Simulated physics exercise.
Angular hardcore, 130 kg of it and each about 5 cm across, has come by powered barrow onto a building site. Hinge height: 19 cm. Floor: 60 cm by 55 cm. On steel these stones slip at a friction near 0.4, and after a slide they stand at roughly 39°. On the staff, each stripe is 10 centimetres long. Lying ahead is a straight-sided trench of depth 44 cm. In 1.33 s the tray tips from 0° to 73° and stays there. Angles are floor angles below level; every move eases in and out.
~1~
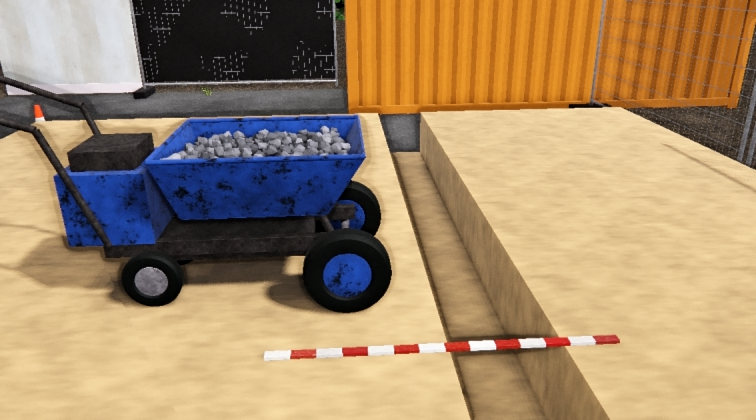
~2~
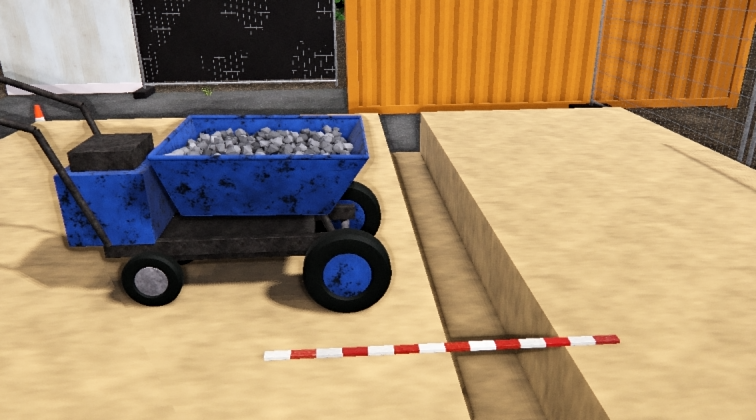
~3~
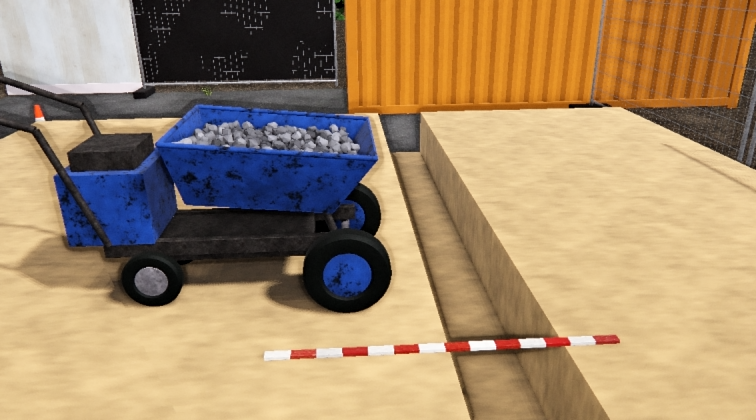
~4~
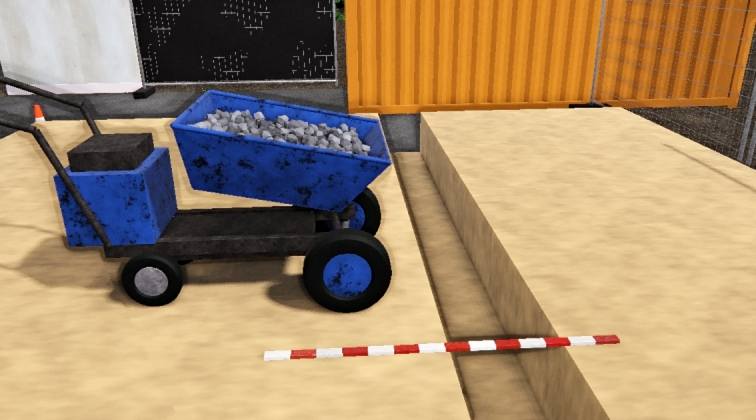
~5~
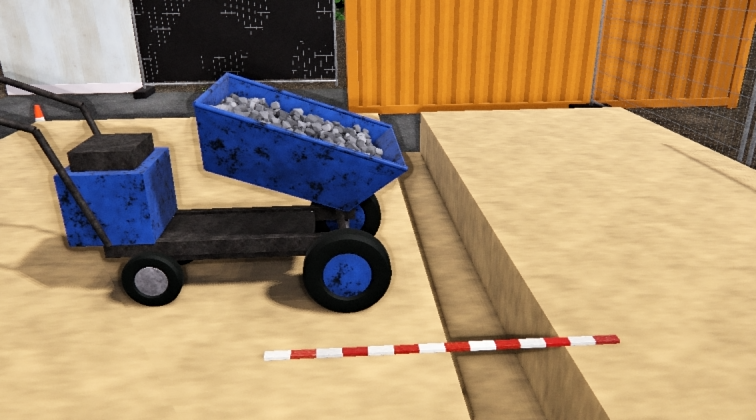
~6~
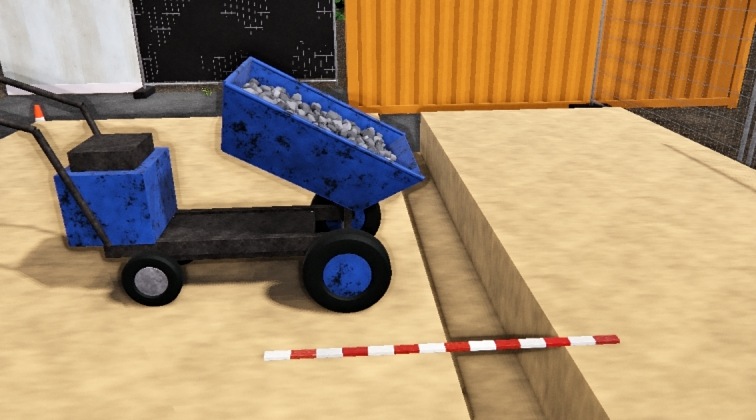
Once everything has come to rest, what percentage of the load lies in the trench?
73 %.
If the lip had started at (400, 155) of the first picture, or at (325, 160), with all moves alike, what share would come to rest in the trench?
That gives roughly 50 per cent and roughly 80 per cent.
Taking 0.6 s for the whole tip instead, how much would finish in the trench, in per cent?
50 per cent.
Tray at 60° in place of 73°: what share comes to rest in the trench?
It would be close to 30 percent.
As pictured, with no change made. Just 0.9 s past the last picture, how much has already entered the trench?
I'd put it near 25 per cent.
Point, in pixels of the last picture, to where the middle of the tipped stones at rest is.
The resting stones are centred at roughly (485, 335).
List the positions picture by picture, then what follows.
Lip at (365, 157), floor tilted 0°, highest stones at (287, 140), in the first frame.
Lip at (368, 157), floor tilted 1°, highest stones at (257, 139), in the second frame.
Lip at (377, 159), floor tilted 6°, highest stones at (221, 131), in the third frame.
The tray is at 12°, its lip at (391, 163); the top of the load is at (226, 119), in the fourth frame.
Lip at (407, 169), floor tilted 19°, highest stones at (244, 105), in the fifth frame.
The tray is at 28°, its lip at (423, 179); the top of the load is at (259, 91), in the sixth frame.
Then, 0.4 s after the last picture the floor is at 62°, 100 % in the tray; the foremost stones are at (456, 202).
Then, 0.9 s after the last picture the floor is at 73°, 74 % in the tray, 25 % in the trench, 1 % past the trench; the foremost stones are at (534, 268).
Then, 1.2 s after the last picture the floor is at 73°, 45 % in the tray, 49 % in the trench, 6 % past the trench; the foremost stones are at (605, 282).
Then, 3.2 s after the last picture the floor is at 73°, 22 % in the tray, 73 % in the trench, 6 % past the trench; the foremost stones are at (621, 283).
